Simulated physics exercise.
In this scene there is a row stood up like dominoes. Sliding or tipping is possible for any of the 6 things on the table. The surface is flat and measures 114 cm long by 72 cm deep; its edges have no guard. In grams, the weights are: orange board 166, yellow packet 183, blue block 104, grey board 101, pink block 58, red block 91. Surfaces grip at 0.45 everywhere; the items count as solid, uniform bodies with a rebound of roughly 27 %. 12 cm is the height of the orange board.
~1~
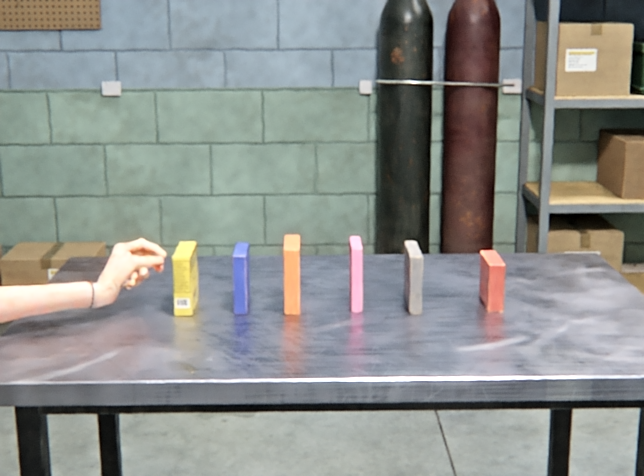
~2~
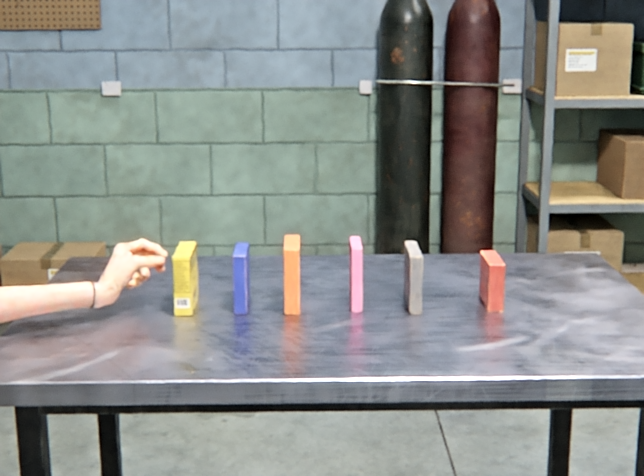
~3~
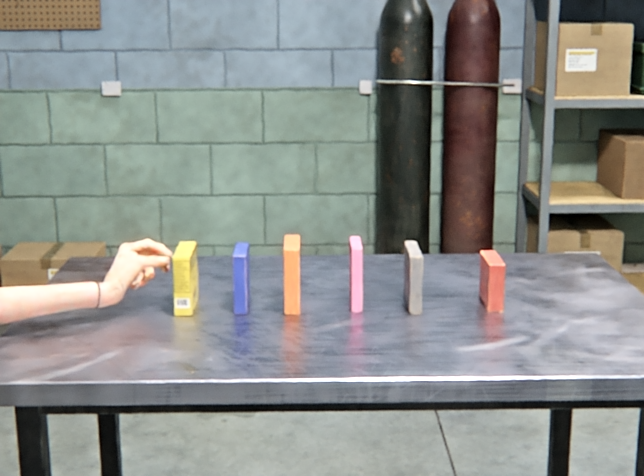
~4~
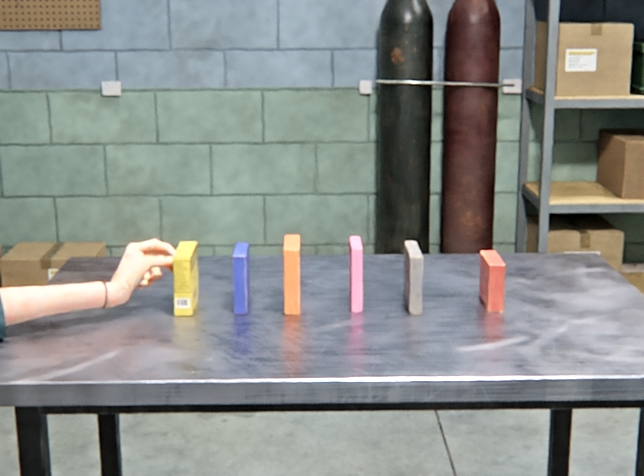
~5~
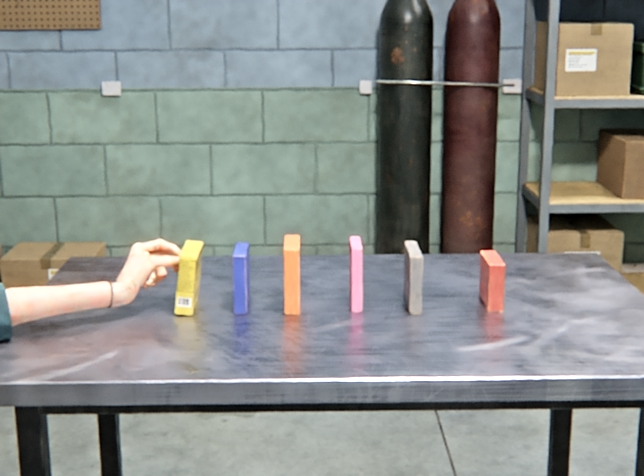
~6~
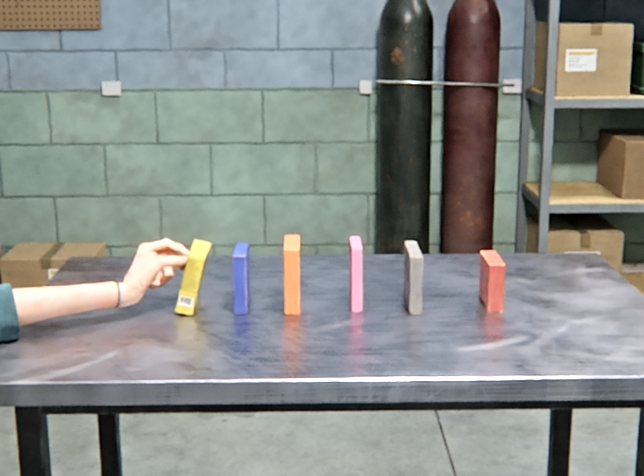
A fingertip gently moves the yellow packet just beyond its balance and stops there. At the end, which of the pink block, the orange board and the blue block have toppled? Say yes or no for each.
Pink block: Yes; orange board: Yes; blue block: Yes.
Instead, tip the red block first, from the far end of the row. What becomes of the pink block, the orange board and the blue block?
The pink block remains standing, the orange board remains standing and the blue block remains standing.
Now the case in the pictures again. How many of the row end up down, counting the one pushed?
The total is 5.
Then, 0.30 s past the last view, yellow packet 60° over; blue block at 24° to upright near (254, 277).
Then, 0.60 s past the last view, yellow packet 76° over; orange board on its side near (331, 291); blue block at 73° to upright near (276, 291); pink block at 42° to upright near (384, 279).
Then, 0.70 s past the last view, yellow packet 76° over; orange board on its side near (332, 293); pink block at 66° to upright near (395, 287); blue block at 73° to upright near (276, 291).
Then, 0.80 s past the last view, yellow packet 76° over; pink block on its side near (399, 293); orange board on its side near (333, 297); blue block at 73° to upright near (277, 291).
Finally, on their side or leaning hard on the table, orange board, blue block, grey board and pink block. Final places as that camera would see them, pink block near (400, 293), orange board near (333, 298).
